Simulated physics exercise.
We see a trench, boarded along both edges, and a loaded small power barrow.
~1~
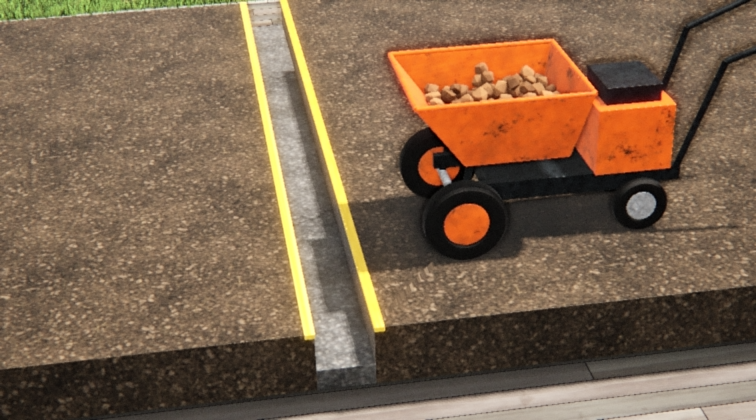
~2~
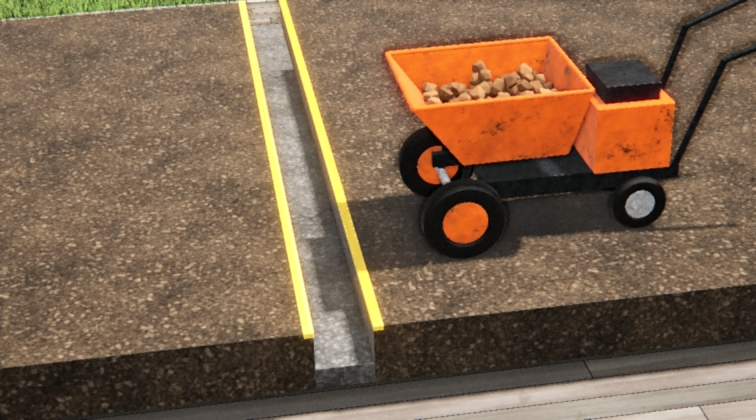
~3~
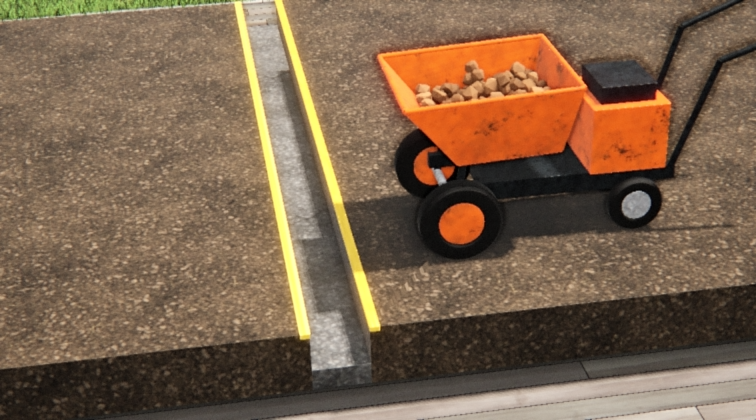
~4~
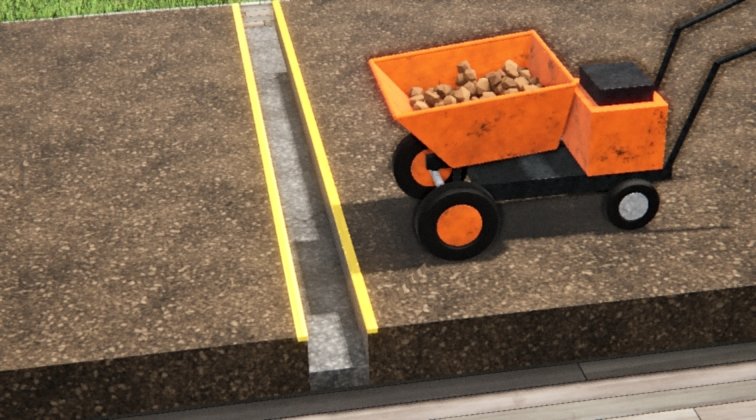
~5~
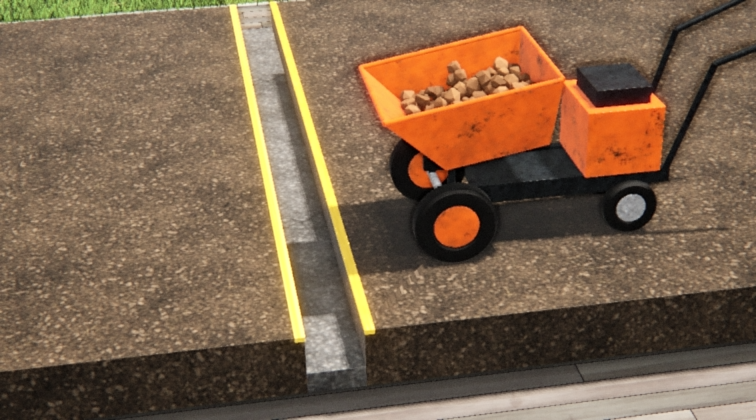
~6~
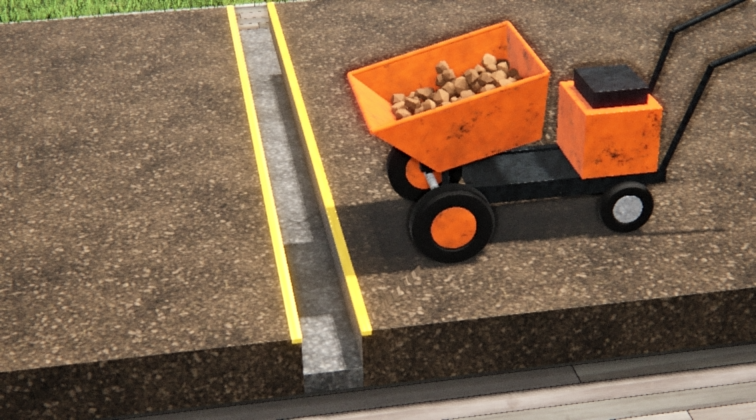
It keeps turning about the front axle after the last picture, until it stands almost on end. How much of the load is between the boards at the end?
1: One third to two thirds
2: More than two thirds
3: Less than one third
(1) One third to two thirds.
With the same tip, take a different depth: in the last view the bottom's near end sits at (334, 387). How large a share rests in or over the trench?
Something like 60 %.
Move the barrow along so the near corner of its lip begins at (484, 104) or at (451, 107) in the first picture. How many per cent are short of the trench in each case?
About 20 per cent first, about 0 per cent second.
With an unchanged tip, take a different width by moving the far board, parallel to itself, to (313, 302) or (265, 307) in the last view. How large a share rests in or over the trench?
The first try lands around 10 %, the second around 90 %.
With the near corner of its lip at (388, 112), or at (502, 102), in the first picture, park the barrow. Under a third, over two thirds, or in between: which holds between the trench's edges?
The first stop gives under a third, while the second gives in the middle band.
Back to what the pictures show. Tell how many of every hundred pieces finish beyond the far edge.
I'd put it at around 40 percent.
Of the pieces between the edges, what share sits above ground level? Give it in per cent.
Around 5 in a hundred.
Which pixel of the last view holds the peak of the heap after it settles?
Around (263, 239).
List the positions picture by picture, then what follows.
Lip of the skip at (416, 110), level; top of the load at (506, 102), clay clods; first edge of the trench at (370, 293); far edge at (303, 301), the trench under half as wide as the skip, and about half as deep as wide, in the first frame.
Lip of the skip at (414, 109), level; top of the load at (516, 94), in the second frame.
Lip of the skip at (405, 112), tipped barely; top of the load at (509, 93), in the third frame.
Lip of the skip at (396, 118), tipped a little; top of the load at (502, 92), in the fourth frame.
Lip of the skip at (385, 124), tipped a little; top of the load at (492, 90), in the fifth frame.
Lip of the skip at (373, 132), tipped a little; top of the load at (496, 95); first edge of the trench at (357, 297); far edge at (290, 304), in the sixth frame.
Soon, skip tipped steeply; all in the skip.
A while on, skip tipped steeply; nearly all in the skip; a stray few in or heaped over the trench; a stray few beyond it; a stray few falling.
Towards the end, skip tipped right over; about a quarter in the skip; about a third in or heaped over the trench; about a third beyond it.
Finally, skip tipped right over; about two thirds in or heaped over the trench; about a third beyond it.
